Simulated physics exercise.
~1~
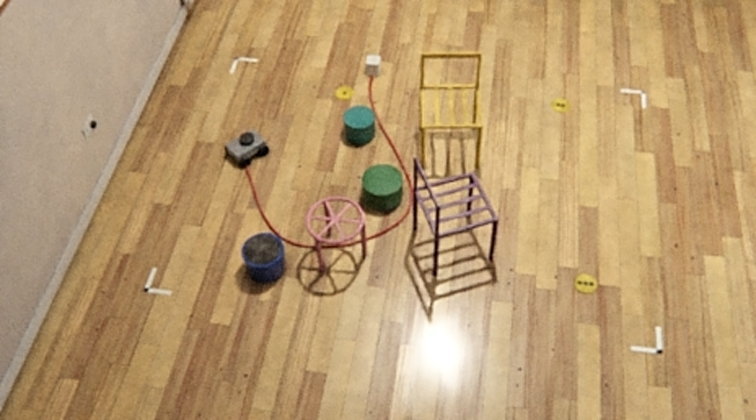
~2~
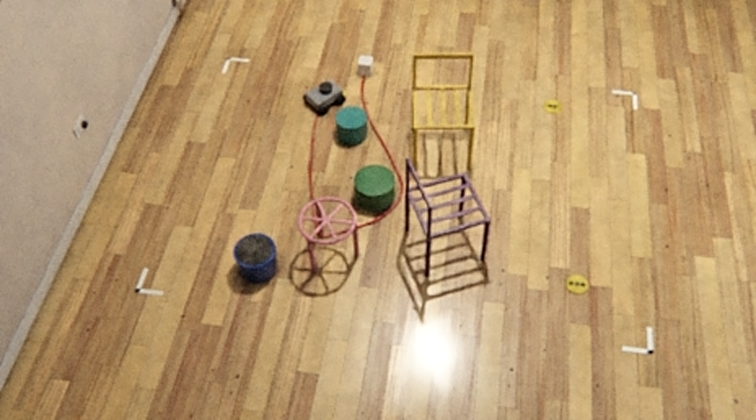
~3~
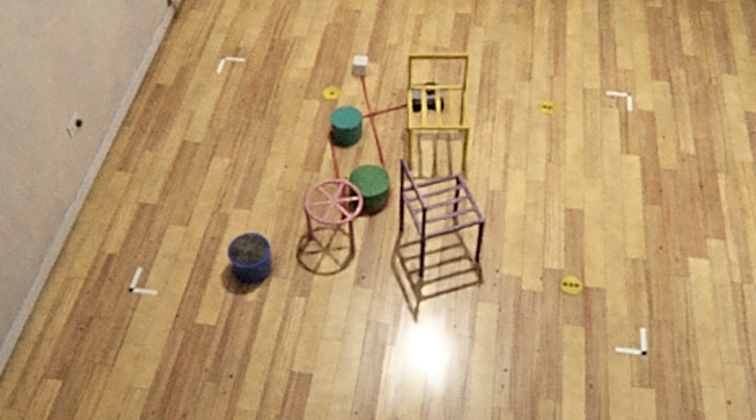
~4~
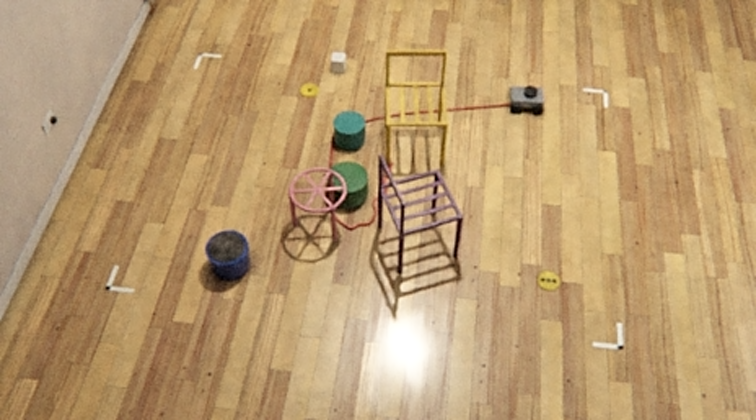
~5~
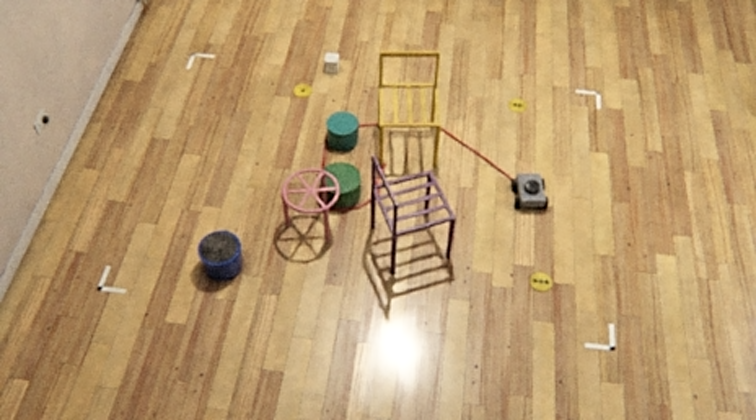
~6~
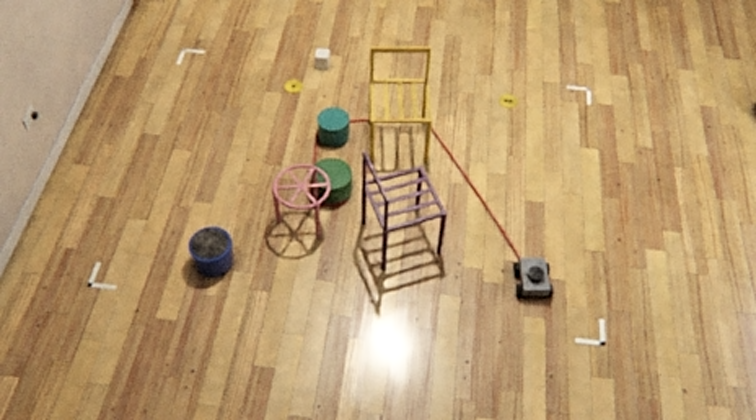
We see a small cart trailing a red lead up past buckets, a pink stool and two chairs, then rightward and down the floor, the stool and teal bucket shifting slightly, until it stops at lower right, its lead unplugged from the white block.
